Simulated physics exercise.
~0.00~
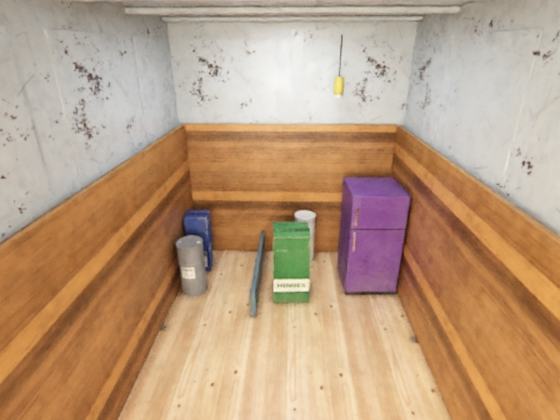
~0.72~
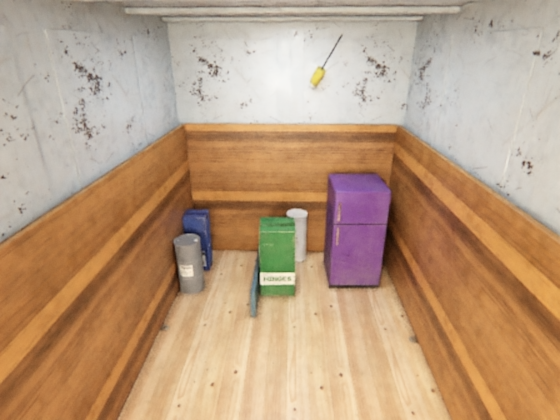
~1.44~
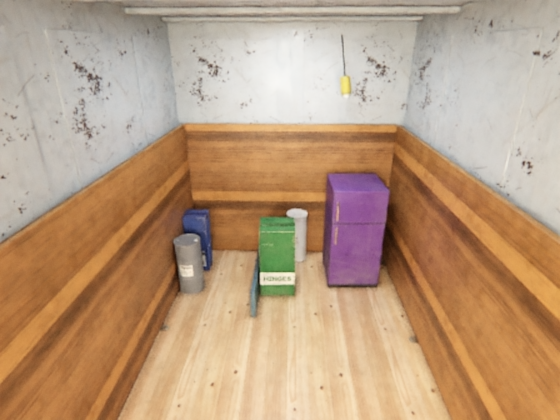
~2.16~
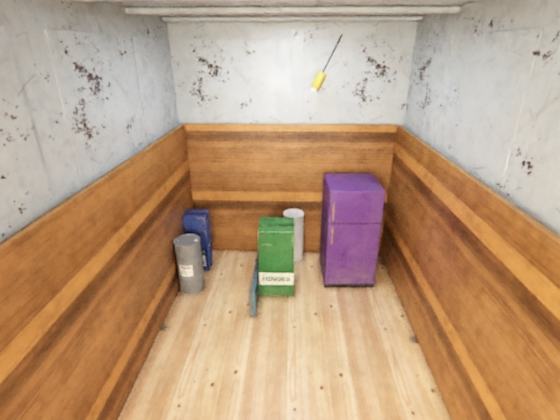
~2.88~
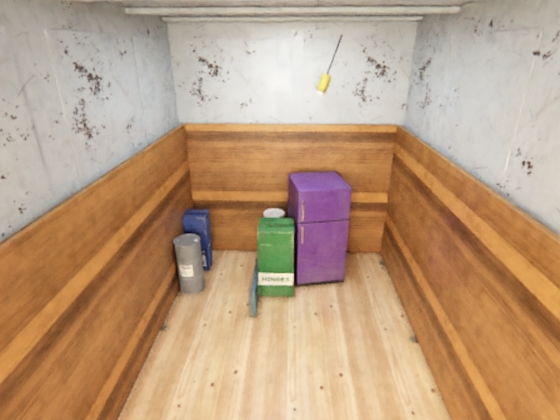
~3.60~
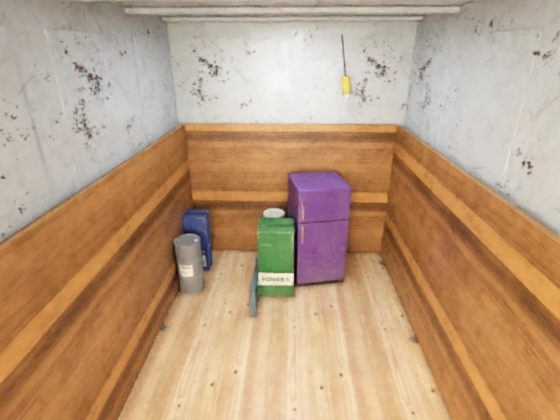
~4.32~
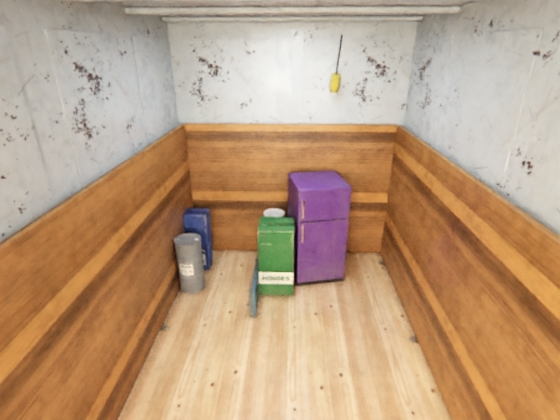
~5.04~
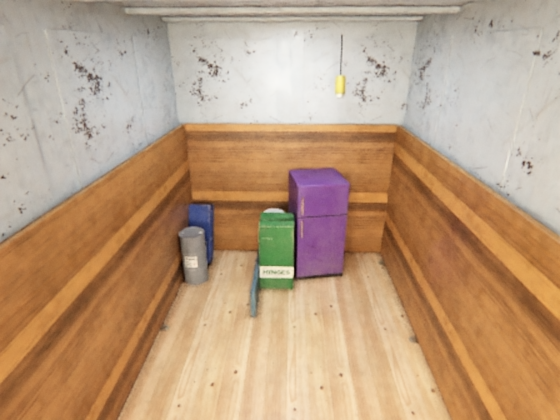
Inside a van's load bay, a purple fridge, white canister and green box slide left in stages, all ending upright beneath a swinging lamp.
